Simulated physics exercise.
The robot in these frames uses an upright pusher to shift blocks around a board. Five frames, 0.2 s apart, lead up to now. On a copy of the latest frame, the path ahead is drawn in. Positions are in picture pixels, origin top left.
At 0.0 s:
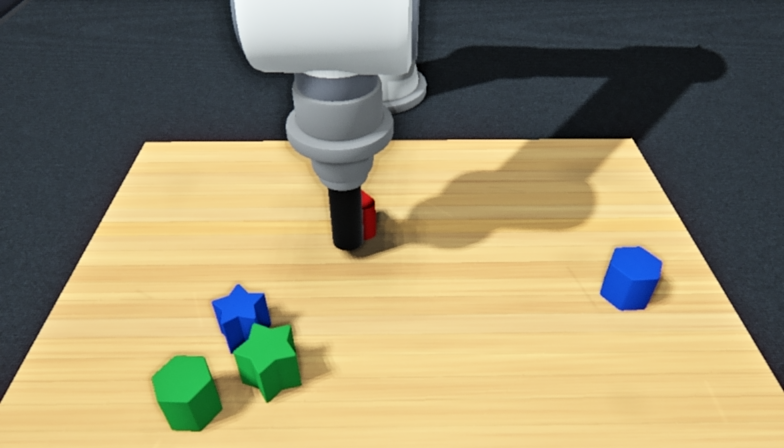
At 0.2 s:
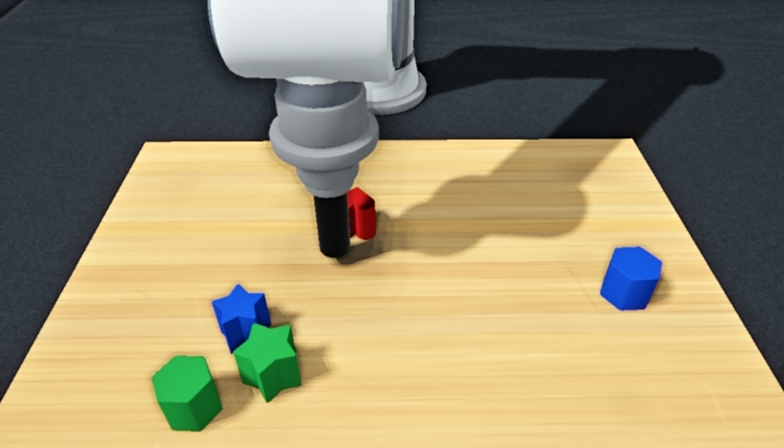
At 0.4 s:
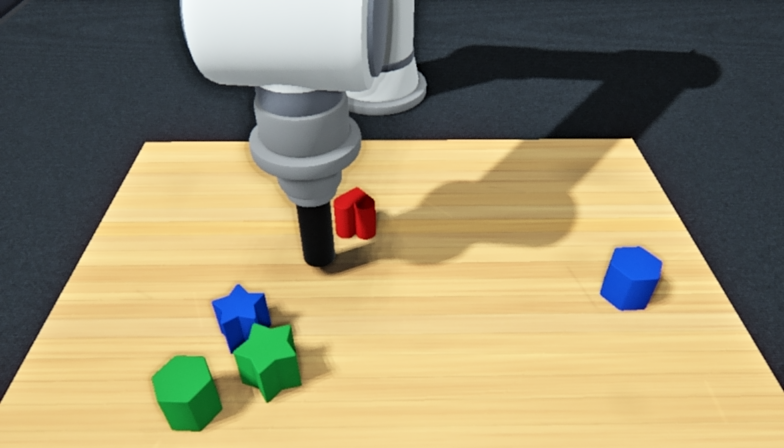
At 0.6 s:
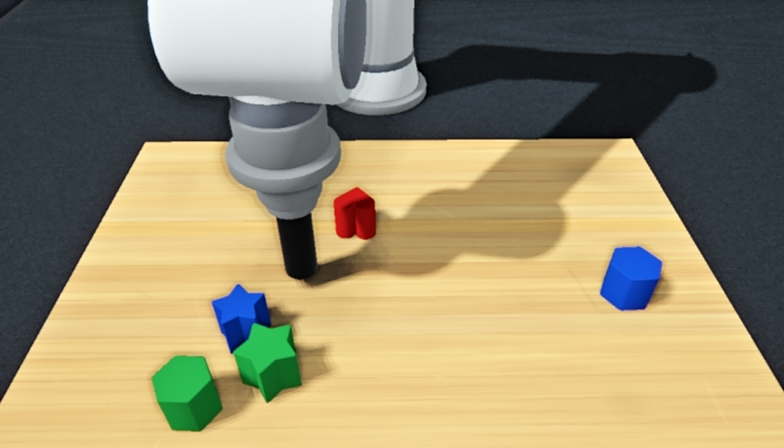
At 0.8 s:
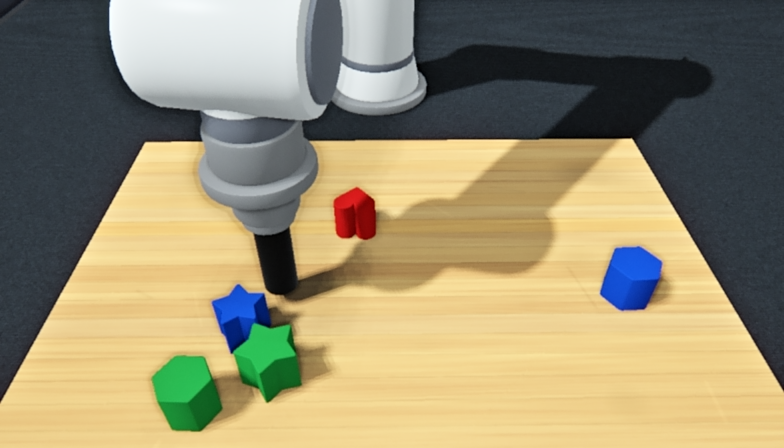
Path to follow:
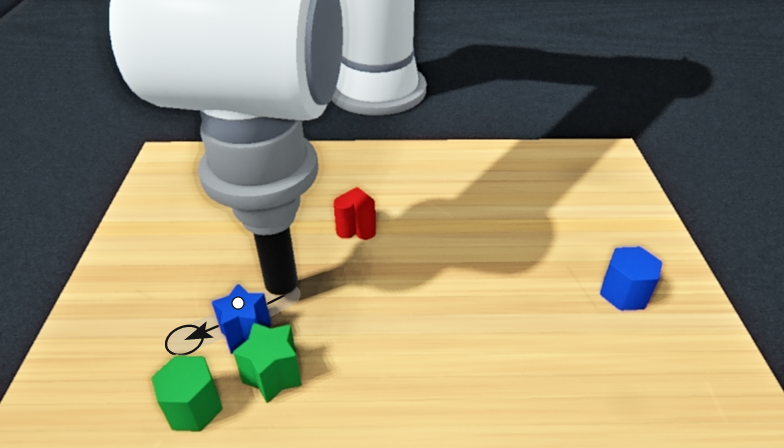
The clip opens with a robot arm's black pusher in front of a partly hidden red block, with blue and green blocks elsewhere on a wooden board. The pusher moves left and toward the viewer, revealing the red block, then nears the blue star while all the blocks stay still.
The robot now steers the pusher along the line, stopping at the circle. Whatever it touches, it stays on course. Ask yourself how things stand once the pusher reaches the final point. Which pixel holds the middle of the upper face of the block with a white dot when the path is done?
Around pixel (217, 321).
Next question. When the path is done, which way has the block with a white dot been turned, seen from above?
Rotation: Counter-clockwise.
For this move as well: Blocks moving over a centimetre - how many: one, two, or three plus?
The number is one.
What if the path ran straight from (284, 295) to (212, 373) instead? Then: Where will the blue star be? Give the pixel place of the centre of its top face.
Expect it around (166, 368).
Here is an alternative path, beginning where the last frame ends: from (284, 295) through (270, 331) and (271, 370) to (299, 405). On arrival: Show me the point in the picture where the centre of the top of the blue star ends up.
My estimate: (220, 323).
The drawn path runs from (284, 295) over (237, 318) to (185, 340); the dot is on the blue star.
On the path given first. Halfway along, pusher at (233, 306); blue star at (226, 315), turned 35° anticlockwise.
At the end, pusher at (180, 328); blue star at (217, 321), turned 65° anticlockwise; green star not moved.
